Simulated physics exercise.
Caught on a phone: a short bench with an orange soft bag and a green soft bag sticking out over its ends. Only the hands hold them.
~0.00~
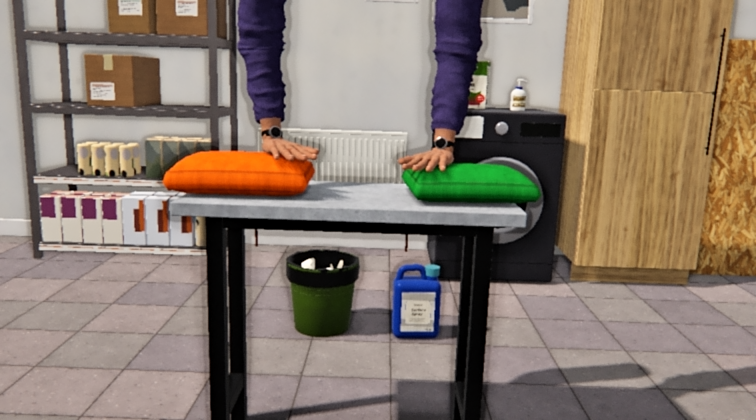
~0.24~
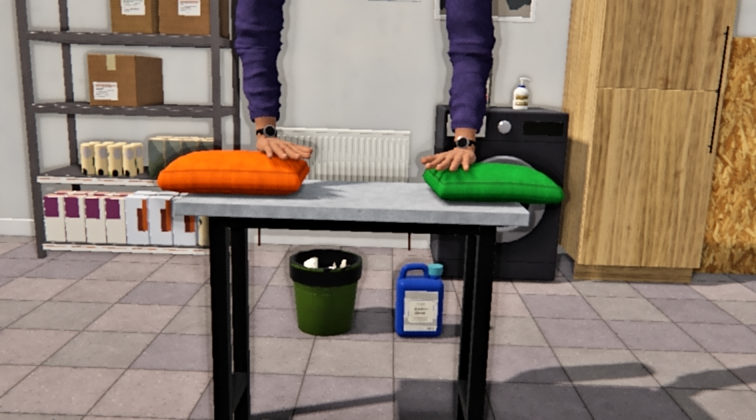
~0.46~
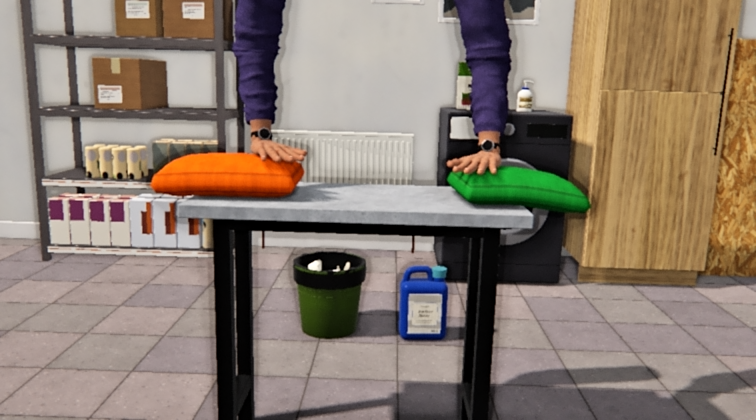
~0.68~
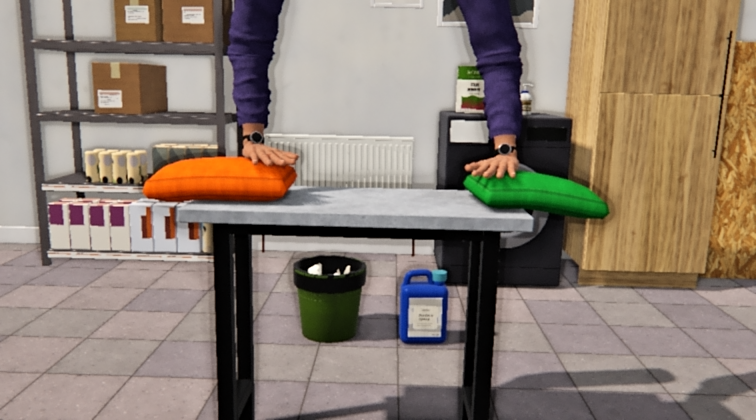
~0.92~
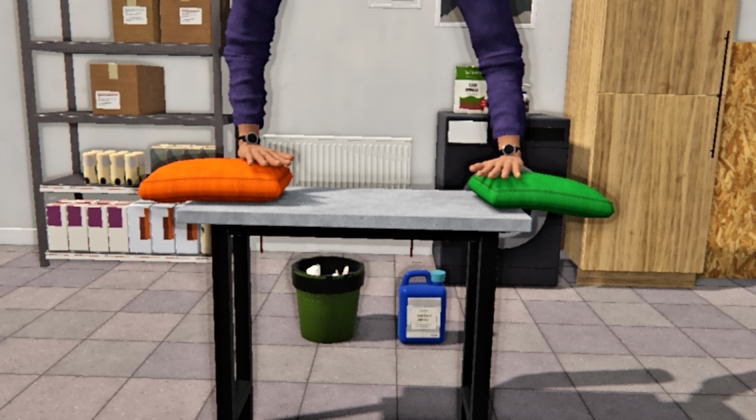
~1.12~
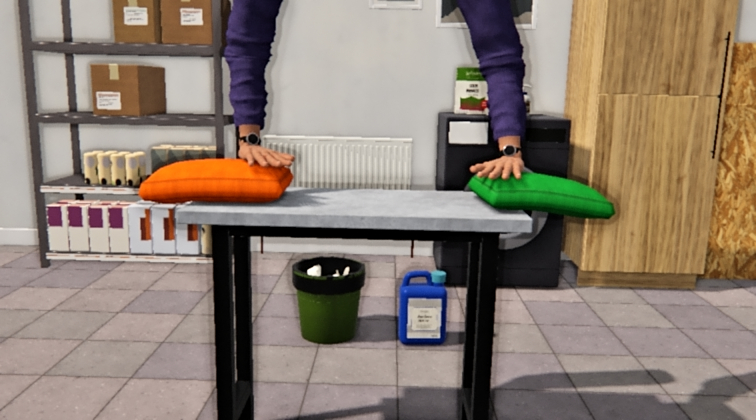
Two hands pressing on orange and green soft bags, sliding them outward over opposite ends of a bench, the green one farther.
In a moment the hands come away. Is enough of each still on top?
The orange soft bag remains on top, the green soft bag goes down.
After 1.38 s, orange soft bag as it was left; green soft bag tipping outwards near (544, 222).
After 1.62 s, orange soft bag as it was left; green soft bag falling near (547, 373).
After 1.88 s, orange soft bag as it was left; green soft bag on the floor.
In the end, orange soft bag as it was left; green soft bag on the floor. The orange soft bag holds its place and the green soft bag slumps off the end.
